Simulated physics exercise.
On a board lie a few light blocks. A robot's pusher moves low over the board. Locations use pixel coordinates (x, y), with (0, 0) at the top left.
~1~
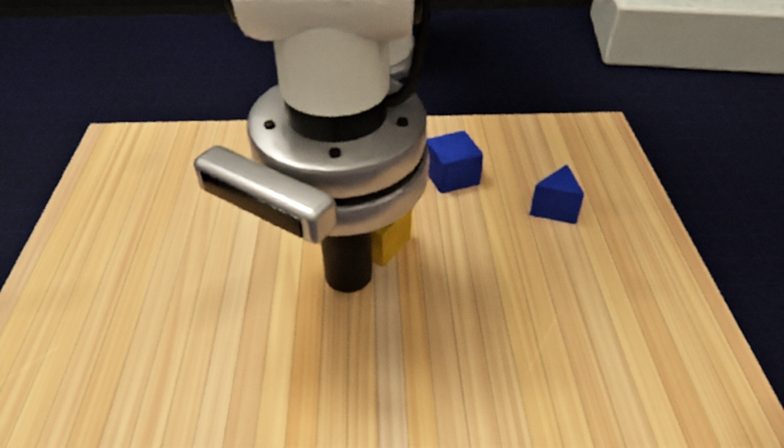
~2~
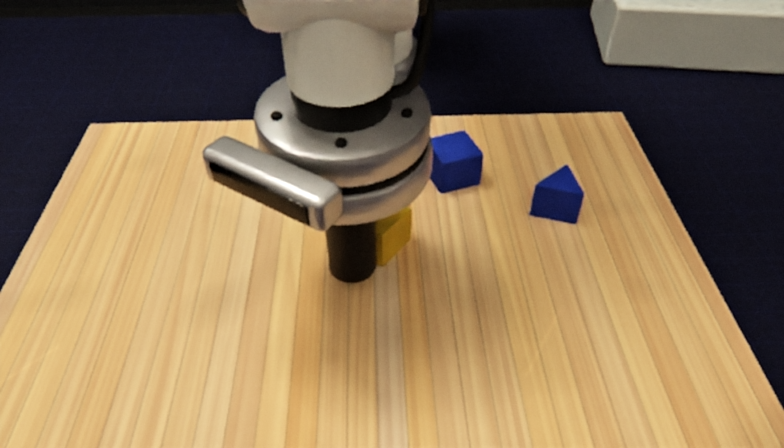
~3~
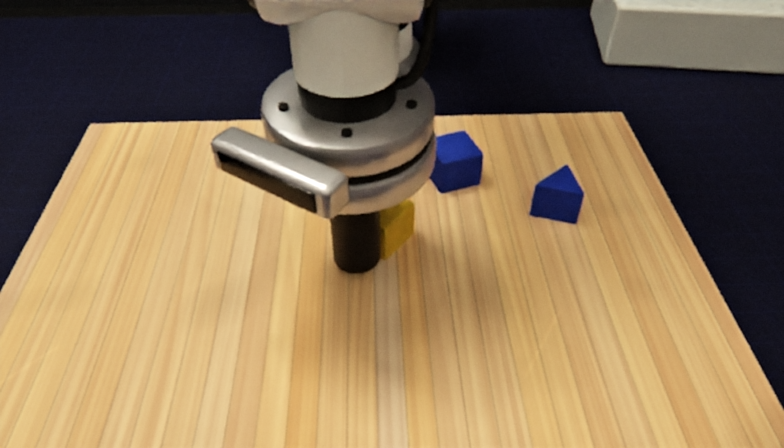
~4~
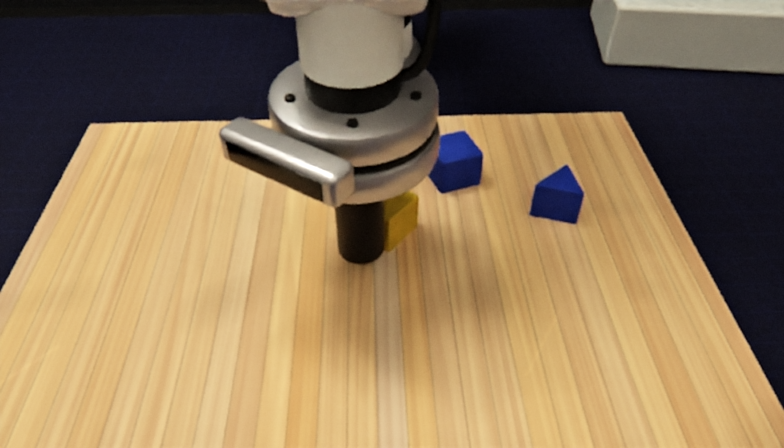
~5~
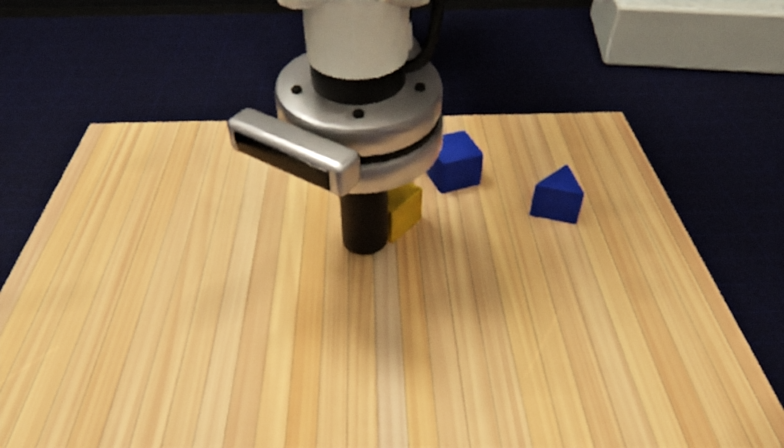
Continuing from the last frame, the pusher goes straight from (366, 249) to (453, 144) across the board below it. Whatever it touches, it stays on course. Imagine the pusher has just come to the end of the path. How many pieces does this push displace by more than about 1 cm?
Of all the blocks, two travel more than a centimetre.
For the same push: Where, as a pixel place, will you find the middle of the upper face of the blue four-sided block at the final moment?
When the path ends, it will be at (536, 105).
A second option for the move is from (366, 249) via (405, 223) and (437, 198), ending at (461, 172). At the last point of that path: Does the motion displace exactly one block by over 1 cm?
No, that is not what happens.
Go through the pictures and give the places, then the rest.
The first picture shows lower end of the pusher at (349, 275), tops of blocks, yellow heart hidden, yellow four-sided block hidden, blue four-sided block at (454, 146).
The second picture shows pusher at (353, 266), blocks as before.
The third picture shows pusher at (357, 257), yellow four-sided block partly hidden.
The fourth picture shows pusher at (361, 248), yellow four-sided block partly hidden.
The fifth picture shows pusher at (365, 239), yellow heart hidden, yellow four-sided block partly hidden, blue four-sided block at (454, 146).
What follows on the original path. One third of the way, pusher at (398, 198); yellow four-sided block at (426, 155); blue four-sided block at (464, 140), turned 20° anticlockwise.
Two thirds of the way, pusher at (427, 164); yellow four-sided block at (459, 126), turned 25° clockwise; blue four-sided block at (501, 120).
At the end, pusher at (454, 135); yellow heart not moved; yellow four-sided block at (493, 102), turned 50° clockwise; blue four-sided block at (536, 105), turned 20° clockwise.
